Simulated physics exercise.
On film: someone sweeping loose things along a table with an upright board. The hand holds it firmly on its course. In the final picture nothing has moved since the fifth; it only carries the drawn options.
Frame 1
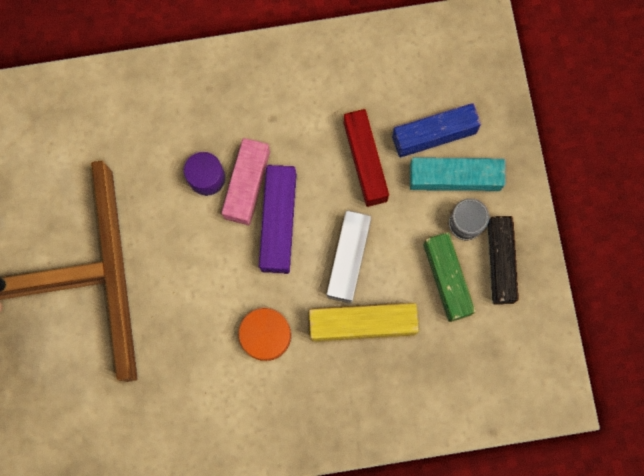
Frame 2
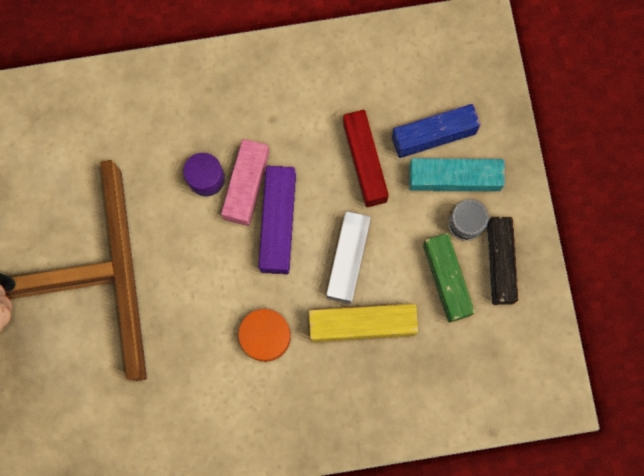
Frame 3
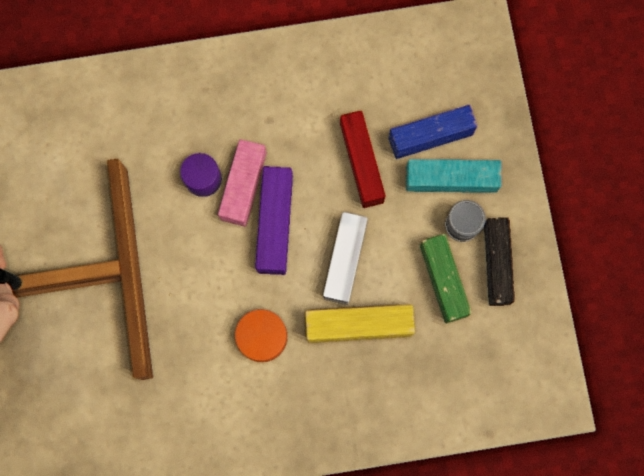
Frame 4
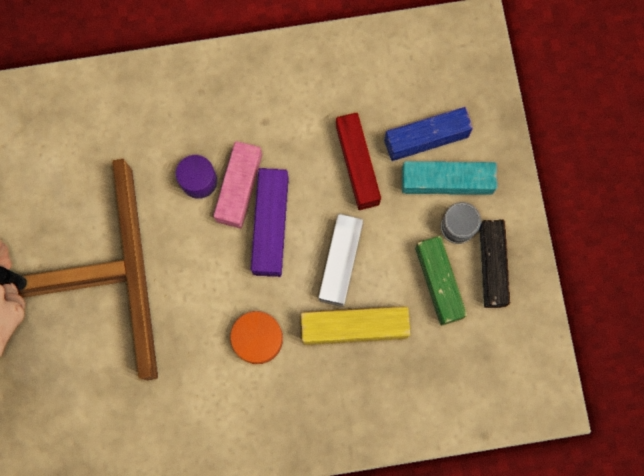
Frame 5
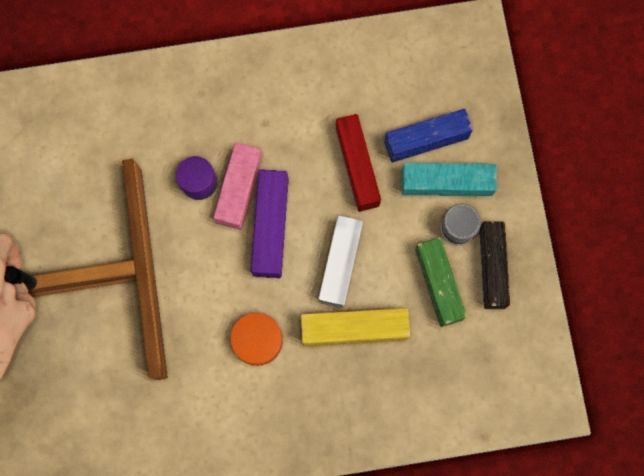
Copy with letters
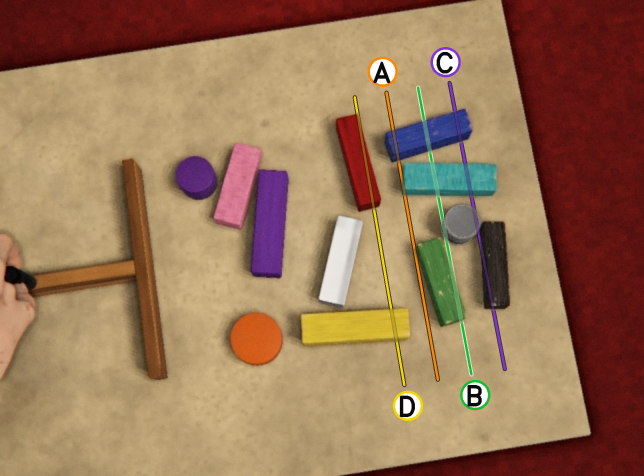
A wooden board on a handle slid a short way right across a tan sheet, a hand coming into view behind it, while the colourful sticks and round pieces ahead stayed untouched by it.
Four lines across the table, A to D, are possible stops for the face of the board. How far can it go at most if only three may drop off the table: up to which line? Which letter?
B is the last line within the limit.
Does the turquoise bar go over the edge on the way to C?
Yes.
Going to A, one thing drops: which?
The turquoise bar goes over.
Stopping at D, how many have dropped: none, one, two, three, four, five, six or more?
The count is none.
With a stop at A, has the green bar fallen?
By then, no.
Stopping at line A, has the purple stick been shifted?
By then, yes.
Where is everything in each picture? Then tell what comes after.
The first frame shows board (110, 268); purple stick (278, 219); green bar (449, 278).
The second frame shows board (119, 267); grey tin (468, 221).
The third frame shows board (125, 266); turquoise bar (454, 176).
The fourth frame shows board (131, 266); black bar (494, 264).
The fifth frame shows board (141, 266); orange tin (257, 339); yellow bar (355, 328); red stick (358, 163).
On the marked copy, A at (411, 232); B at (444, 227); C at (476, 222); D at (379, 237).
With B. Early on, board (251, 249); yellow bar (376, 325); orange tin (297, 334).
Further on, board (362, 231); turquoise bar (517, 159); black bar (507, 262).
At the end, board (443, 219); turquoise bar over the edge; black bar over the edge; three fallen.
As for the rest, A is within the limit but short; C drops six; D is within the limit but short.
